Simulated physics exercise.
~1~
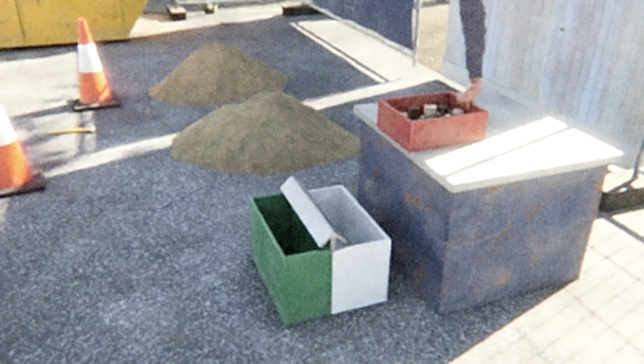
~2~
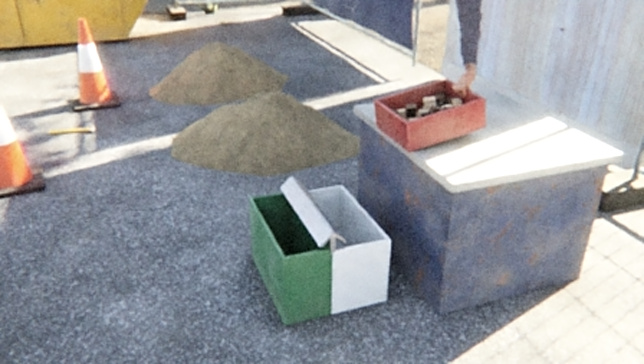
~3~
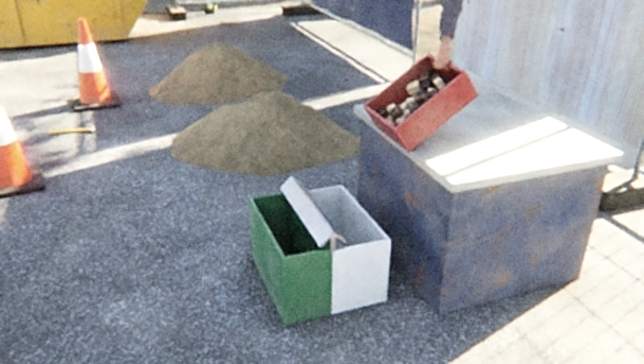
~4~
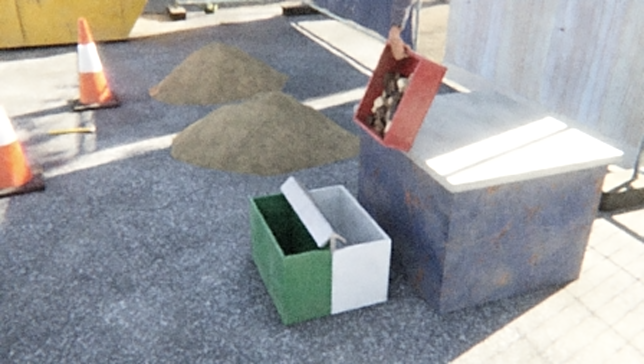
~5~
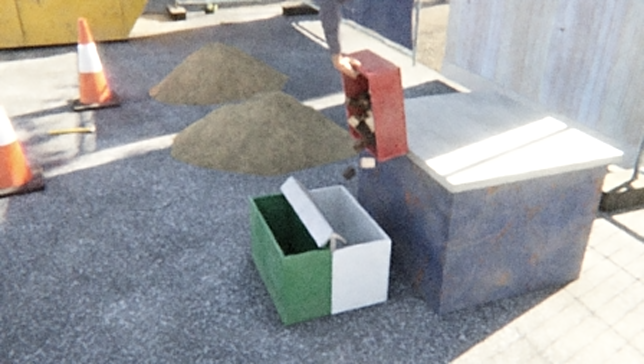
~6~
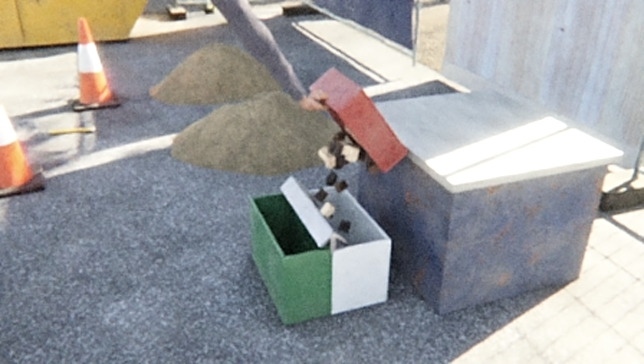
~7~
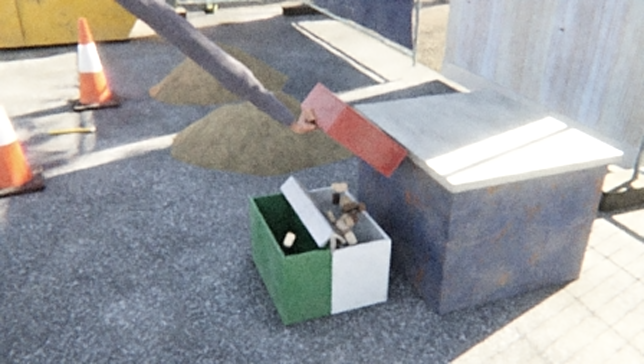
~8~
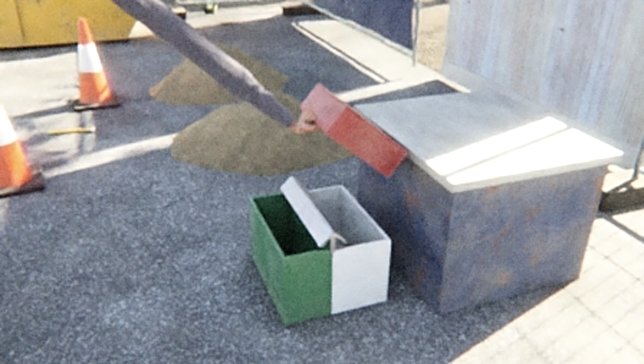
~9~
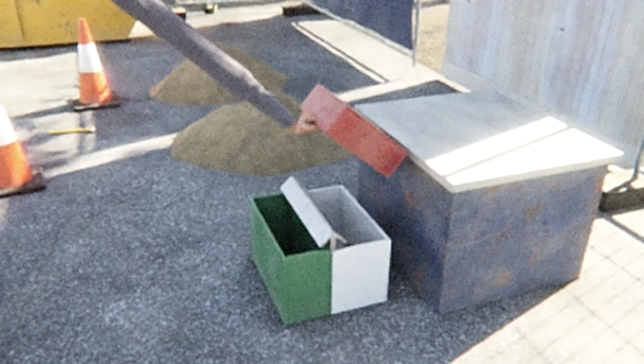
A hand tipped a red crate over the edge of a bench, and its small wooden blocks tumbled mostly into the white bin below, with a few going into the green one, before the emptied crate stayed tilted and still.
